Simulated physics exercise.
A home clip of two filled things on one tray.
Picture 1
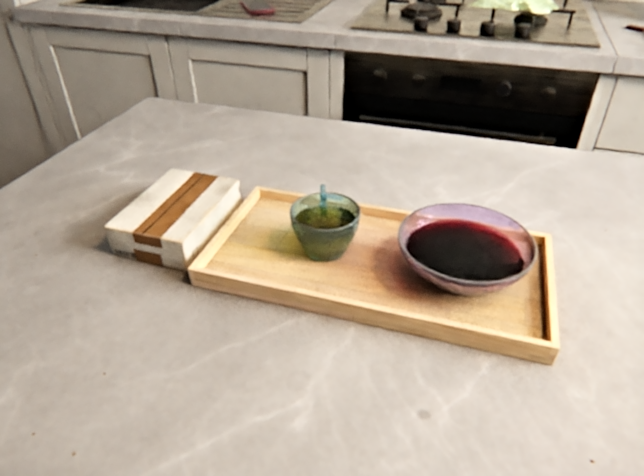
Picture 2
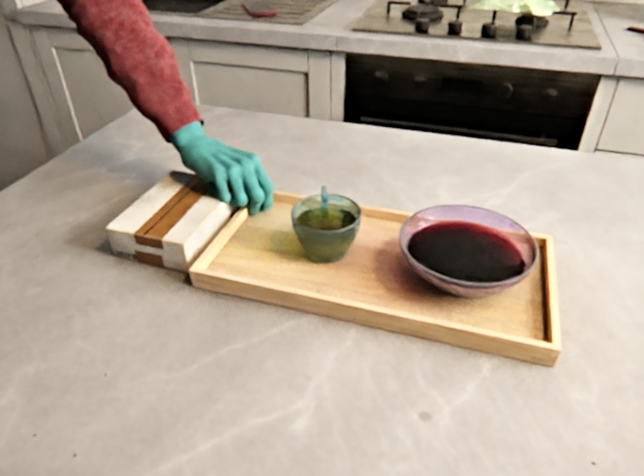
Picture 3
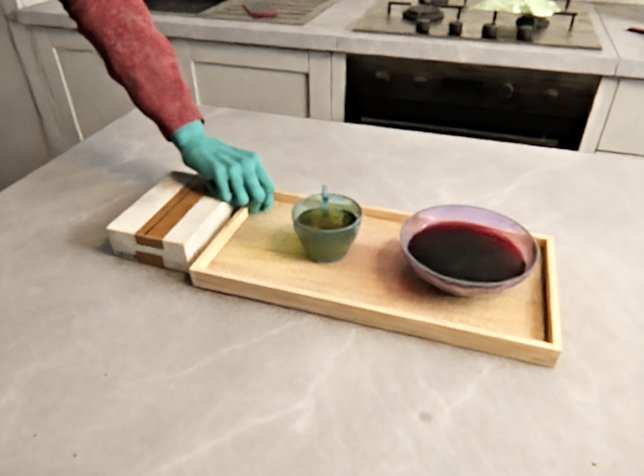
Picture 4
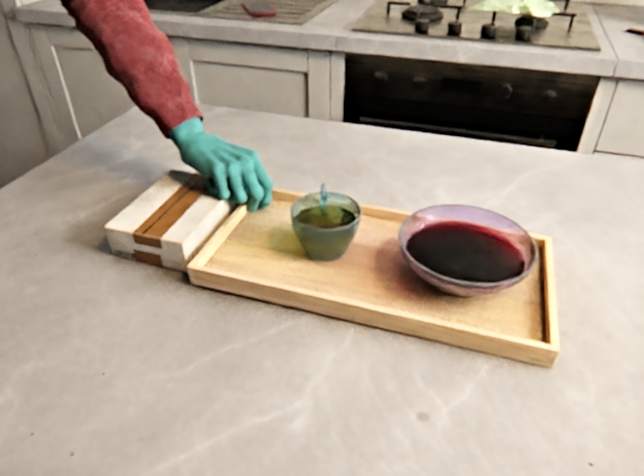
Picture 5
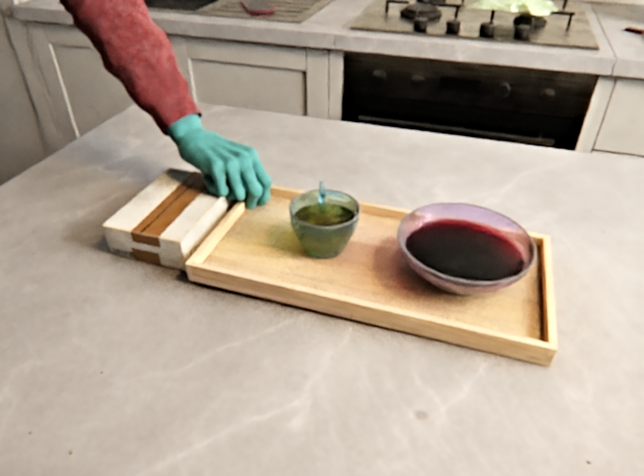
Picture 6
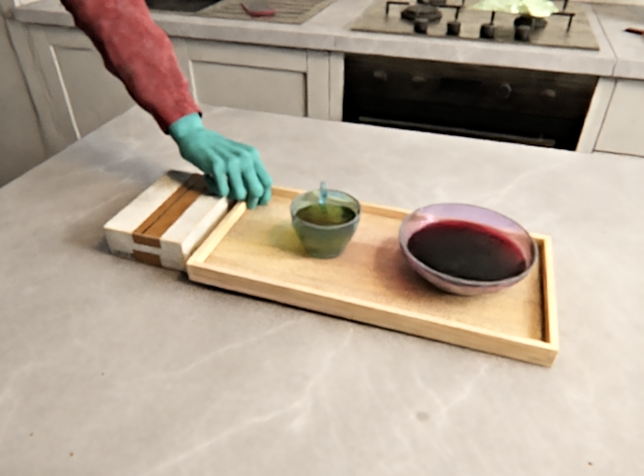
A green-gloved hand in a red sleeve reached in from the upper left and took the left end of a wooden tray, barely moving it, with a green cup and a bowl of dark red liquid on it.
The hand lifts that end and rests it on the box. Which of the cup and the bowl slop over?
The cup stays dry outside and the bowl stays dry outside.
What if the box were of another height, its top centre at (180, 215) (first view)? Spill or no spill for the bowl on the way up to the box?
In that case: Keeps it in.
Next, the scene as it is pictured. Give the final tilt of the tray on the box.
Some 7 degrees.
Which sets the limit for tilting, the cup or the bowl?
That is the one on the right.
Soon after, the tray slopes by about 4°; cup, nothing has left it; bowl, nothing has left it.
Later, the tray slopes by about 9°; cup, nothing has left it; bowl, nothing has left it.
In the end, the tray slopes by about 7°, resting on the box; cup, nothing has left it; bowl, nothing has left it.
